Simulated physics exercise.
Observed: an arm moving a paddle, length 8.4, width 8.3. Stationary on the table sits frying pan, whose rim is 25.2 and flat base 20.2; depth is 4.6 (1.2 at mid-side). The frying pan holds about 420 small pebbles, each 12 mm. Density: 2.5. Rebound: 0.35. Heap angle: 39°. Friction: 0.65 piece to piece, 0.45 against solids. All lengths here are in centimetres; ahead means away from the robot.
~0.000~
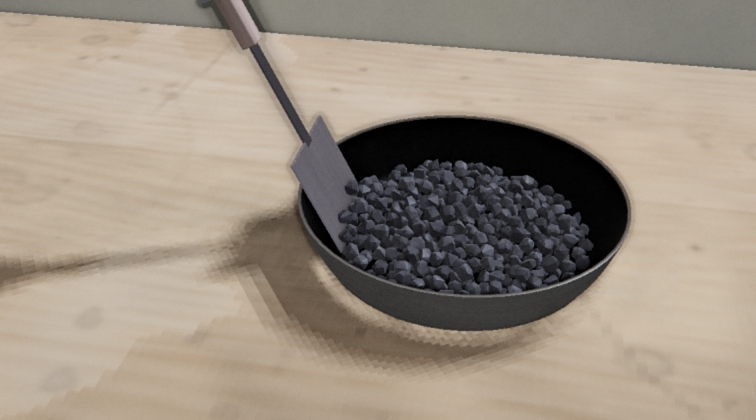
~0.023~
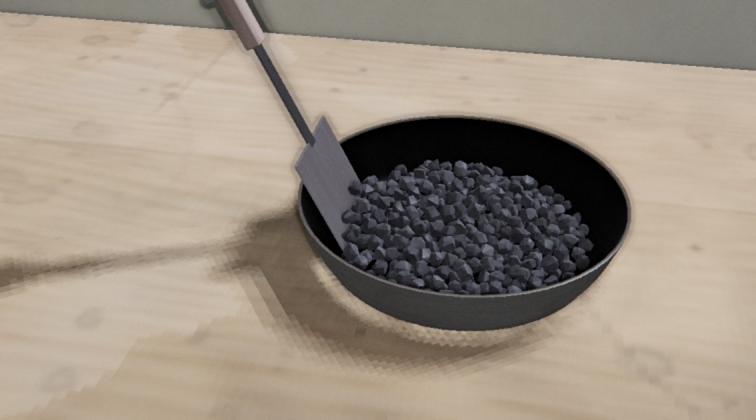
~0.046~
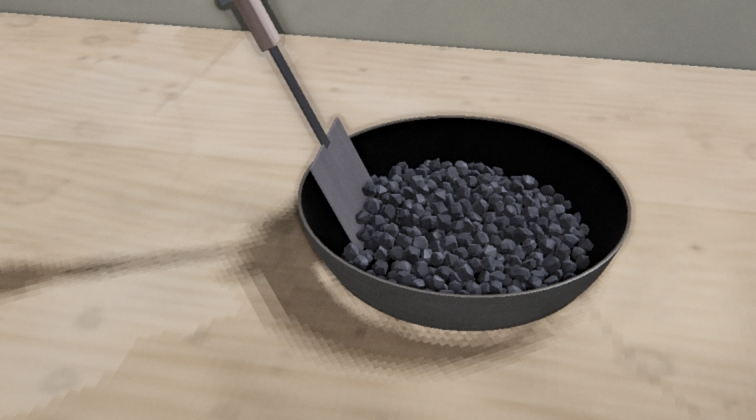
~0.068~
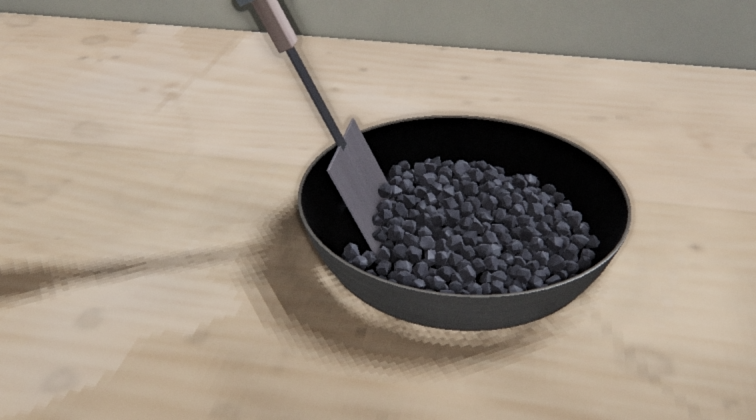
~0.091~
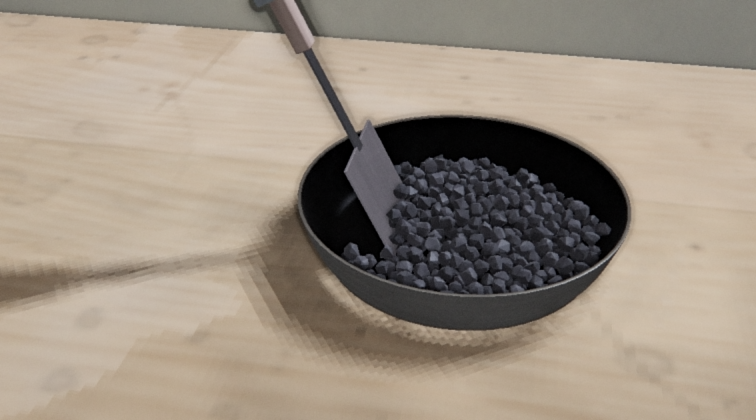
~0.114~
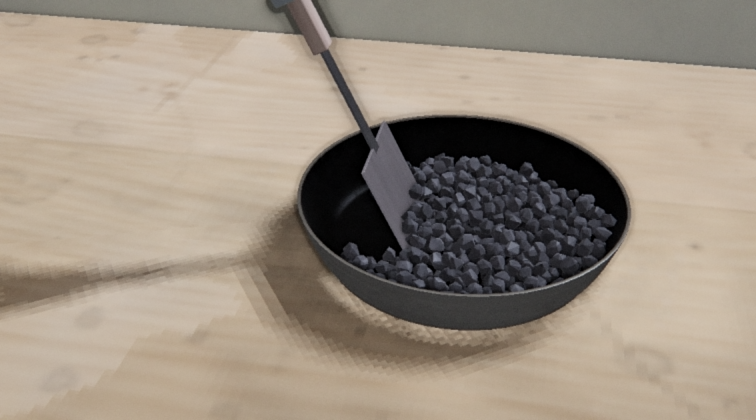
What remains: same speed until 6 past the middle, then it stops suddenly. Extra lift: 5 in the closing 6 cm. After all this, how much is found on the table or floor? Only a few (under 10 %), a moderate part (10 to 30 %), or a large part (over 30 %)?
Only a few.
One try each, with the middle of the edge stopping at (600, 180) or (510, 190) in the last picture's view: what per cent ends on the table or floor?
Estimates, in order: 25 % and 0 %.
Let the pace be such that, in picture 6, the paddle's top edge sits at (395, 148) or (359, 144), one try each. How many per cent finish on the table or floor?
About 5 and 0 per cent.
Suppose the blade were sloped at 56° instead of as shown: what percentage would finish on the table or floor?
I'd put it at about 5 per cent.
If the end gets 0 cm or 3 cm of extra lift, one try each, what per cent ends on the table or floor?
I'd say close to 0 percent for the first and close to 0 percent for the second.
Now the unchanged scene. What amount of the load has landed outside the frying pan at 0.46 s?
About 0 per cent.
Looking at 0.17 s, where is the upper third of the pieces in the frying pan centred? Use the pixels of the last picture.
(534, 214).
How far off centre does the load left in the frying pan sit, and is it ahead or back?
I'd put it at roughly 4.5 cm toward the front.
After 0.17 s, sloping 64°, highest piece 5 above the table; 418 in the frying pan.
After 0.23 s, sloping 64°, highest piece 6 above the table; 418 in the frying pan.
After 0.46 s, sloping 64°, highest piece 6 above the table; 408 in the frying pan, 9 on the table or floor, 1 on the blade or in flight.
After 1.51 s, sloping 64°, highest piece 6 above the table; 408 in the frying pan, 10 on the table or floor.
At rest, 408 in the frying pan, 10 on the table or floor. That is 2 % on the table or floor.
